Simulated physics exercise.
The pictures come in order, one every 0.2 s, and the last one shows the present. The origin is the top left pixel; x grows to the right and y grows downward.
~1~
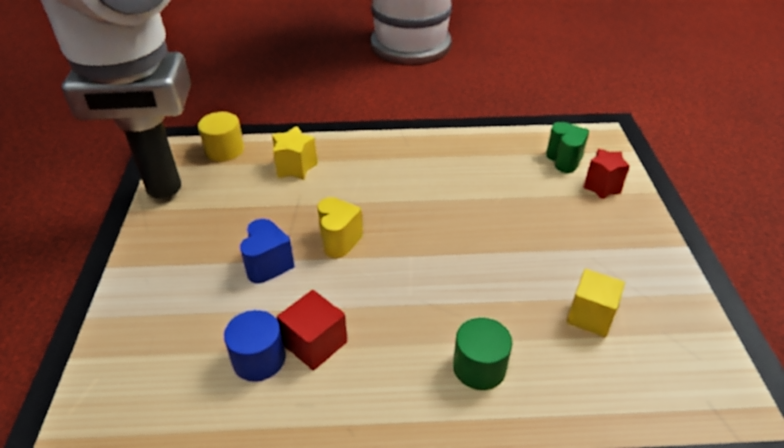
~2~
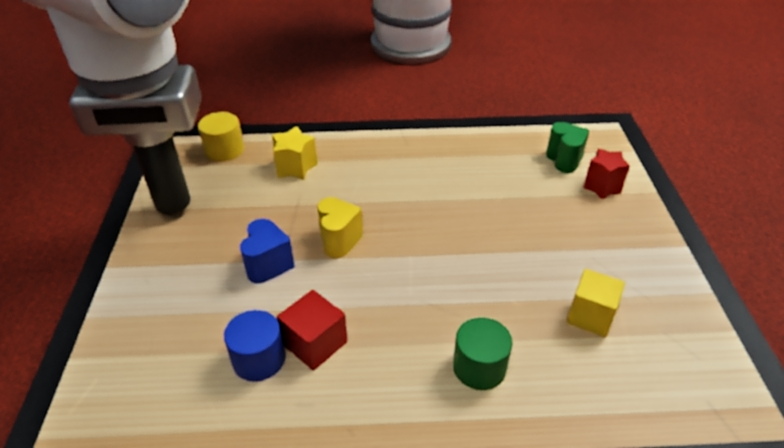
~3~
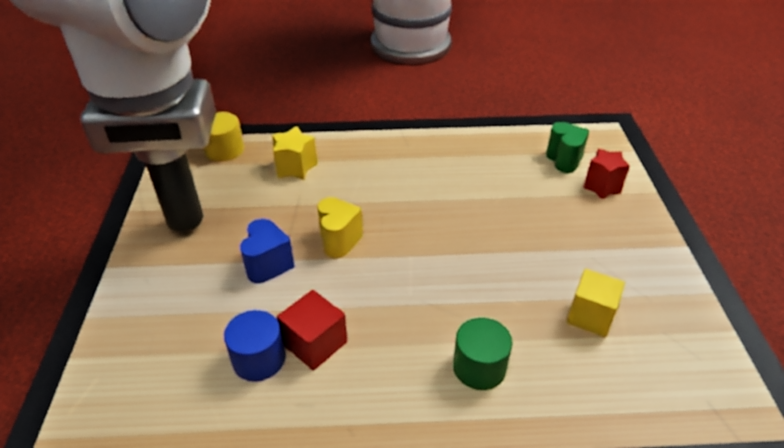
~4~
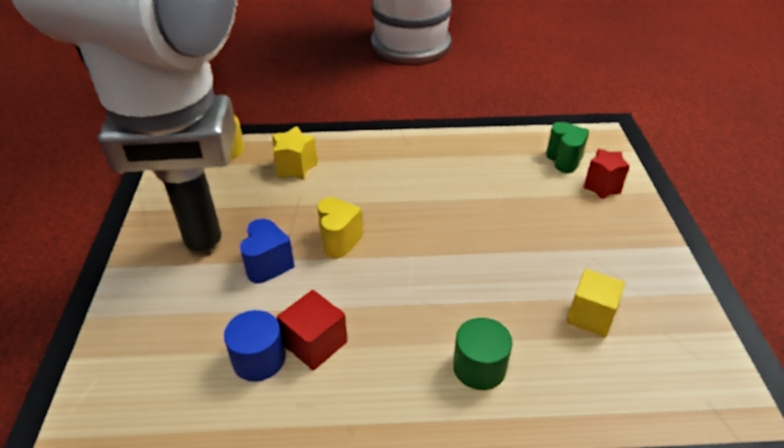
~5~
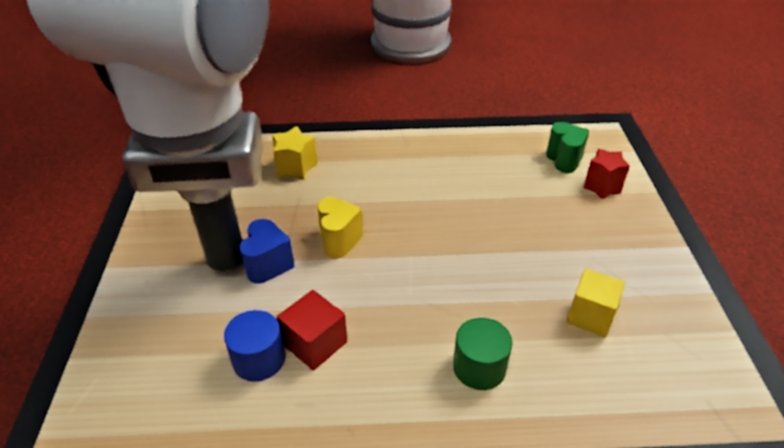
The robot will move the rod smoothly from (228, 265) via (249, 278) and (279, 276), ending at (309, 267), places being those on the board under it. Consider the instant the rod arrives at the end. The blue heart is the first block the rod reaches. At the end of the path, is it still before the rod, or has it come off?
It is still there in front.
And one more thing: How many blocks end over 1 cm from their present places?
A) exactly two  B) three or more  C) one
The correct letter is A.
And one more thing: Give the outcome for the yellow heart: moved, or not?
My prediction: It moves.
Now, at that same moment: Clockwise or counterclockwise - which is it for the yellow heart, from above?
Rotates counter-clockwise.
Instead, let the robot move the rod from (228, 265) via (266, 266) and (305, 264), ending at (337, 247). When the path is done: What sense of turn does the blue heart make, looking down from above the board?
From the top: Clockwise.
On the path given first. Halfway along, rod at (262, 272); blue heart at (292, 237), turned 40° anticlockwise.
At the end, rod at (308, 260); blue heart at (339, 226), turned 35° anticlockwise; red square piece unmoved; yellow heart at (354, 202), turned 60° anticlockwise.
